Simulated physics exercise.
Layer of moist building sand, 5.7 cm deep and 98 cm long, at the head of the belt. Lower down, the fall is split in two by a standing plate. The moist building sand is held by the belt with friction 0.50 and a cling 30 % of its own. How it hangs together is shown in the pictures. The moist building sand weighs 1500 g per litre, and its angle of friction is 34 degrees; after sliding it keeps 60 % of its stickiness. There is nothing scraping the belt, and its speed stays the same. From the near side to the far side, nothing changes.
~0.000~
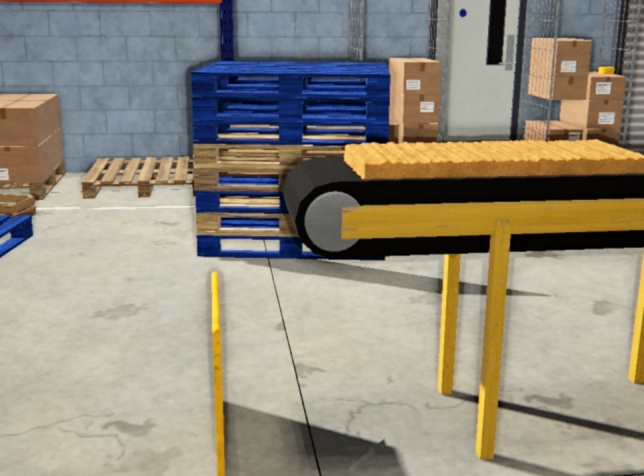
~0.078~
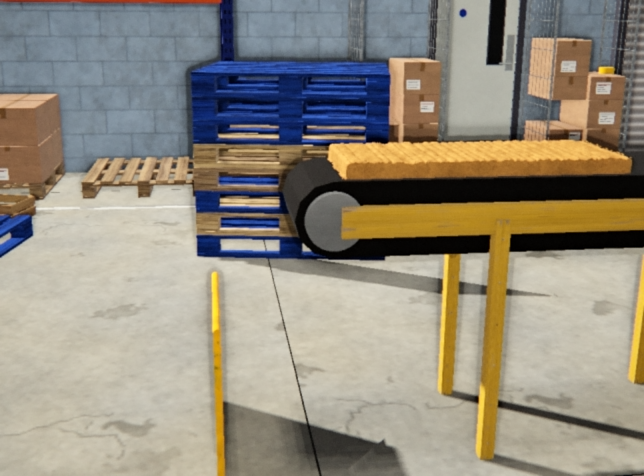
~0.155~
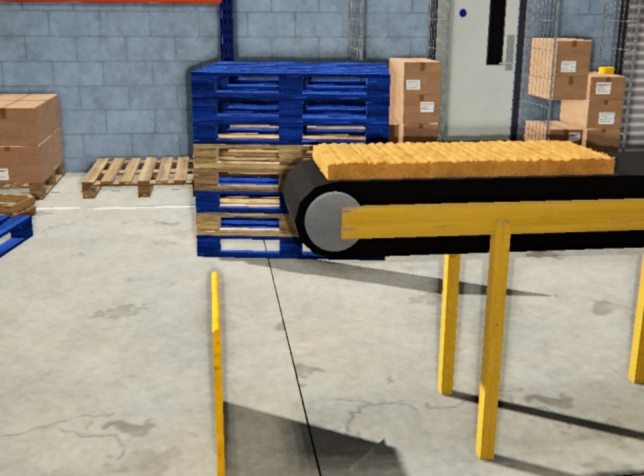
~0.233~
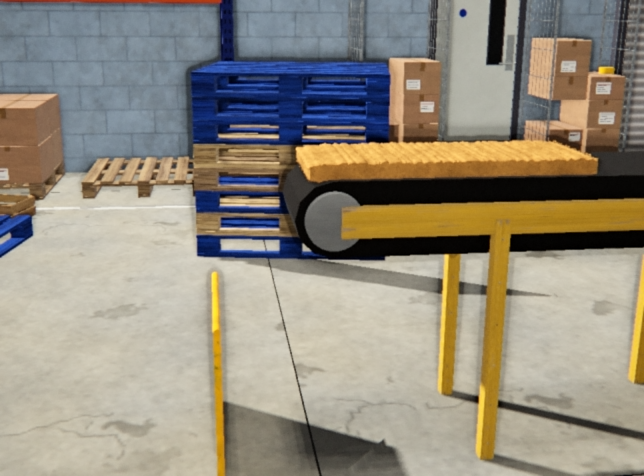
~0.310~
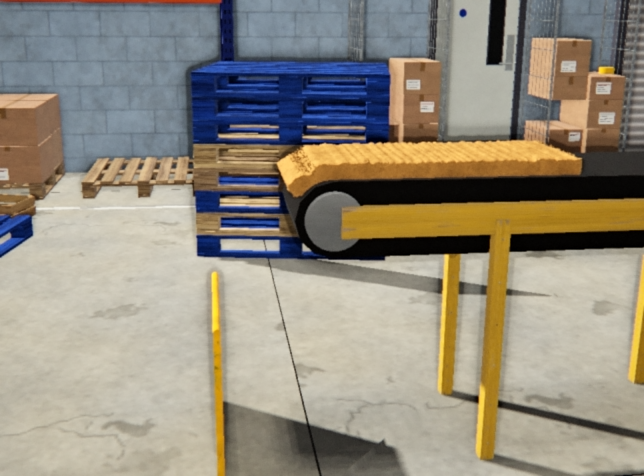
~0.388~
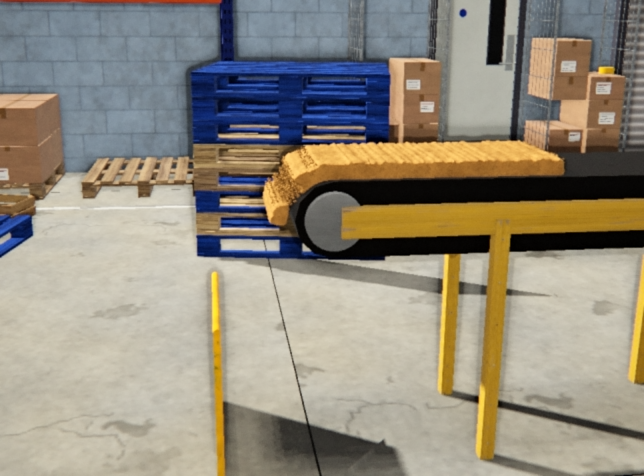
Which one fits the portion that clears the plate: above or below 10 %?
It is below.
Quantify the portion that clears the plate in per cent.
I'd say around 0 %.
By 0.71 s, 0 % is beyond the plate's line.
By 1.10 s, 0 % is beyond the plate's line.
By 1.48 s, 0 % is beyond the plate's line.
By 1.87 s, 0 % is beyond the plate's line.
By 3.13 s, at the end, 0 % is beyond the plate's line.
